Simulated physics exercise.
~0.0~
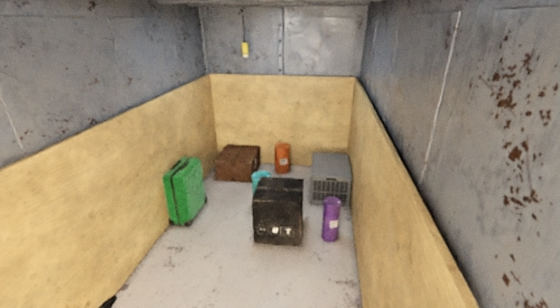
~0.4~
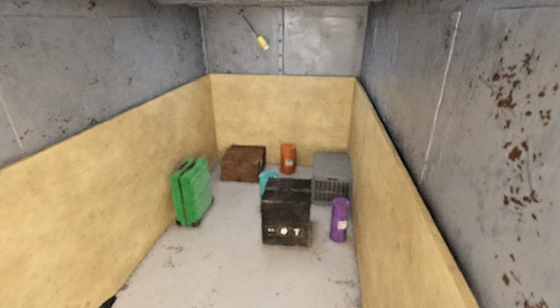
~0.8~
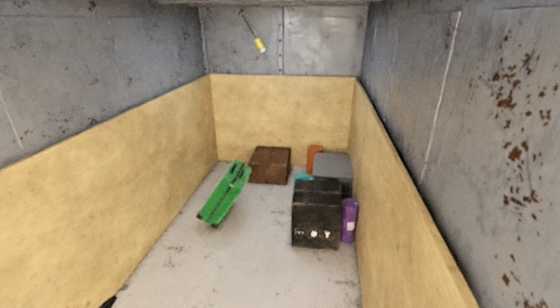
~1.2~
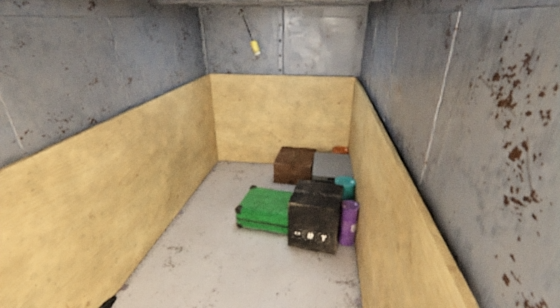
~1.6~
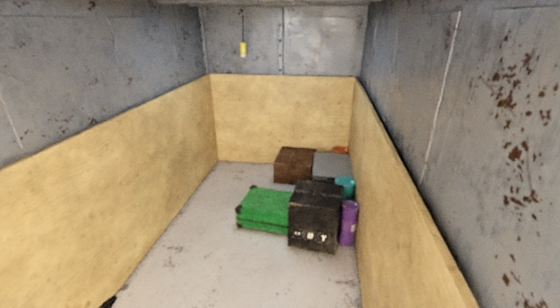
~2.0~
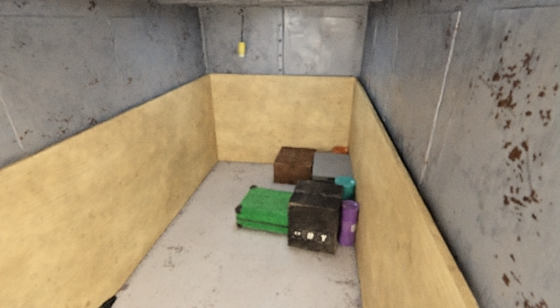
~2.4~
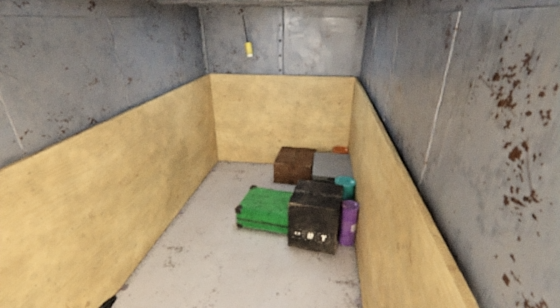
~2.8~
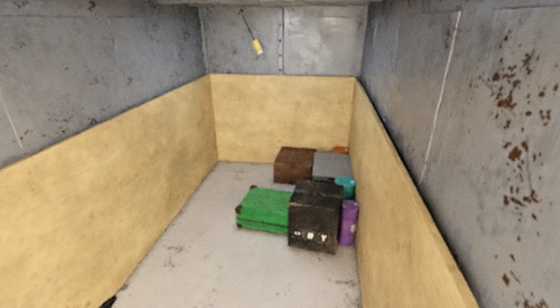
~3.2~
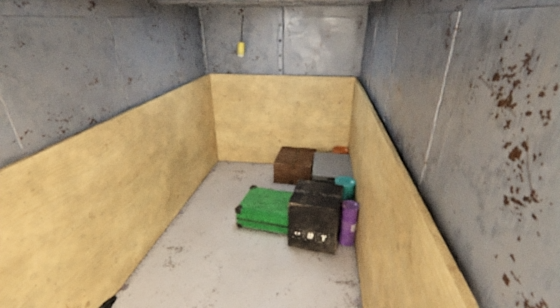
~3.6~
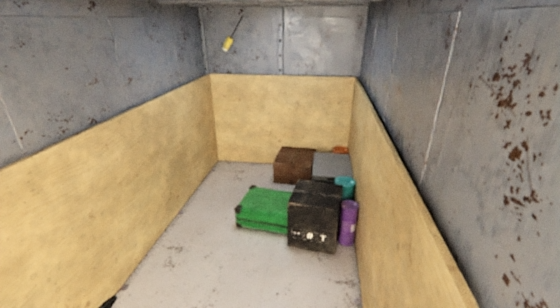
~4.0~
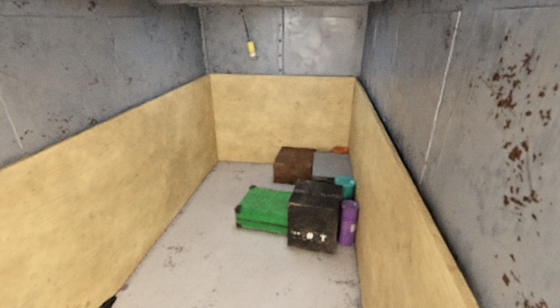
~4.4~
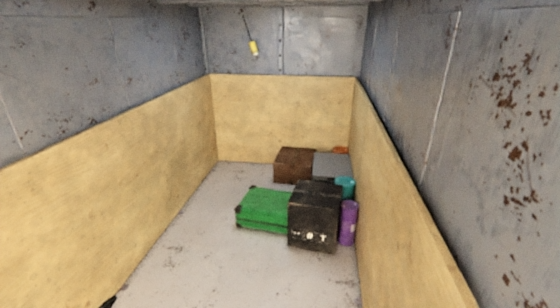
Green case tipping onto its side as boxes and canisters slide right in a van's load bay, then all lying still.
